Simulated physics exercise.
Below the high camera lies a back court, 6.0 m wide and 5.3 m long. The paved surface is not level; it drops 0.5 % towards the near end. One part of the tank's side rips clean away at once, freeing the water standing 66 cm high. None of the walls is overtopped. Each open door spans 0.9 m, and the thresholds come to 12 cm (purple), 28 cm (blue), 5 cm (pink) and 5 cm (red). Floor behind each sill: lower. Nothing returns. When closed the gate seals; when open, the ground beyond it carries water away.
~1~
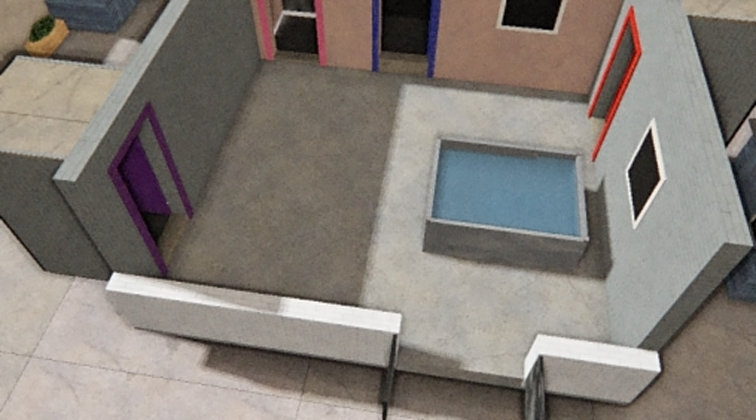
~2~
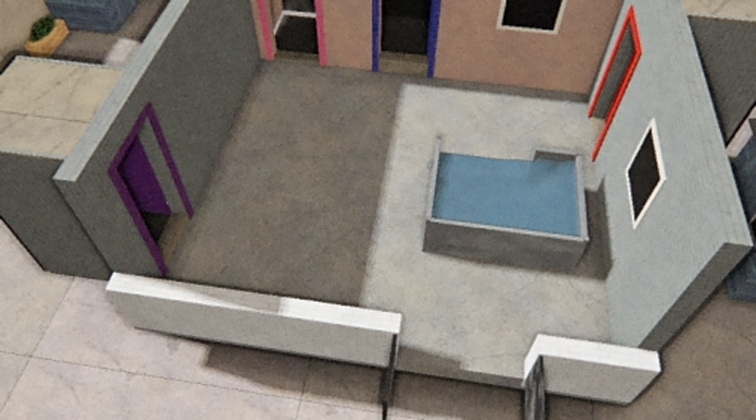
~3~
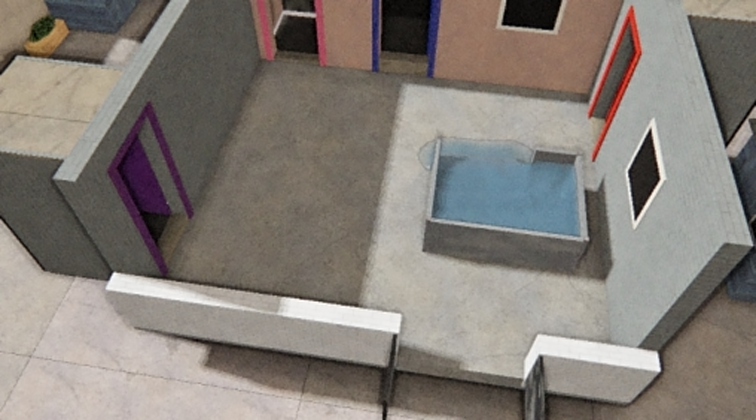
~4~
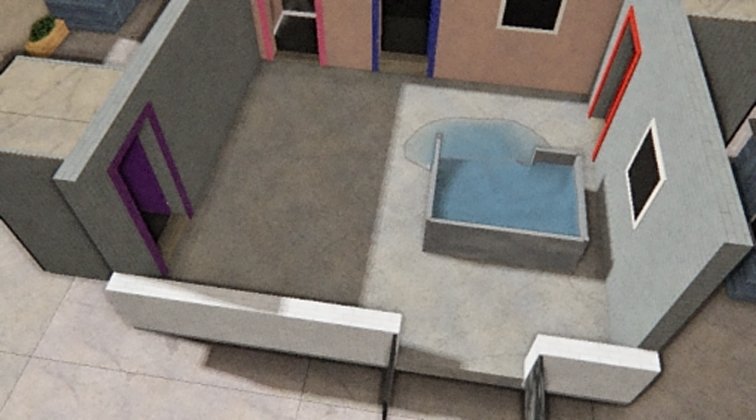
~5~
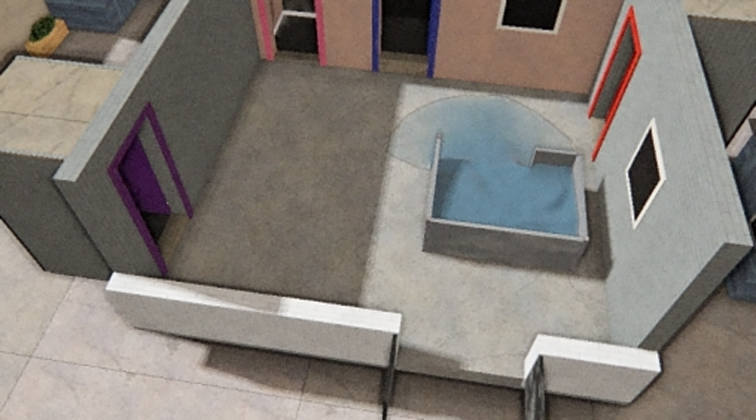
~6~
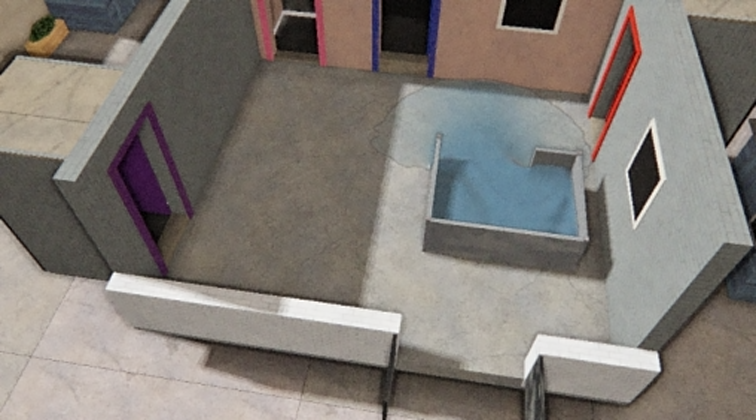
Water poured from a gray tank in a walled courtyard after part of its far side broke away, spreading in a widening rounded sheet across the pale floor toward the pink wall with the blue-framed door.
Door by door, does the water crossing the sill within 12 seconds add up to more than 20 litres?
The purple door remains within the limit; the blue door remains within the limit; the pink door breaks the limit; the red door breaks the limit.
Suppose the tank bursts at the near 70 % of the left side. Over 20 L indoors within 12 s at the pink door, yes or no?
Then the pink door ends up out of bounds.
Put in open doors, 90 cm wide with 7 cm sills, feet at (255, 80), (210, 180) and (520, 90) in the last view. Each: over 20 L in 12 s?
Taking them in order, the first gets enough, the second too little and the third enough.
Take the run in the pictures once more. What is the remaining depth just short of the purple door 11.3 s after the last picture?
About 8.0 cm.
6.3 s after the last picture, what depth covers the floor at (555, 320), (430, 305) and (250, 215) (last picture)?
I'd read it as roughly 4, 3 and 4 cm, in that order.
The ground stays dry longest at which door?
Result: Purple door.
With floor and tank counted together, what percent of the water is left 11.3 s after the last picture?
I'd say close to 80 percent is still there.
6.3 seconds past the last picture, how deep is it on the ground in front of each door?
Readings (cm): Purple = 4; blue = 6; pink = 10; red = 8.
Then, 0.7 s after the last picture water covers 25 % of the floor and is deepest (39 cm) near (472, 84); purple door not reached, blue door 24 cm at the sill, 0 L in, pink door not reached, red door 6 cm at the sill, 0 L in.
Then, 1.5 s after the last picture water covers 35 % of the floor and is deepest (34 cm) near (583, 96); purple door not reached, blue door 22 cm at the sill, 0 L in, pink door 8 cm at the sill, 0 L in, red door 14 cm at the sill, 6 L in.
Then, 2.8 s after the last picture water covers 50 % of the floor and is deepest (22 cm) near (267, 68); purple door not reached, blue door 13 cm at the sill, 0 L in, pink door 11 cm at the sill, 12 L in, red door 13 cm at the sill, 45 L in.
Then, 6.3 s after the last picture water covers 90 % of the floor and is deepest (13 cm) near (163, 282); purple door 4 cm at the sill, 0 L in, blue door 6 cm at the sill, 0 L in, pink door 10 cm at the sill, 79 L in, red door 8 cm at the sill, 107 L in.
Then, 11.3 s after the last picture water covers 100 % of the floor and is deepest (10 cm) near (606, 372); purple door 8 cm at the sill, 0 L in, blue door 4 cm at the sill, 0 L in, pink door 5 cm at the sill, 104 L in, red door 4 cm at the sill, 116 L in.
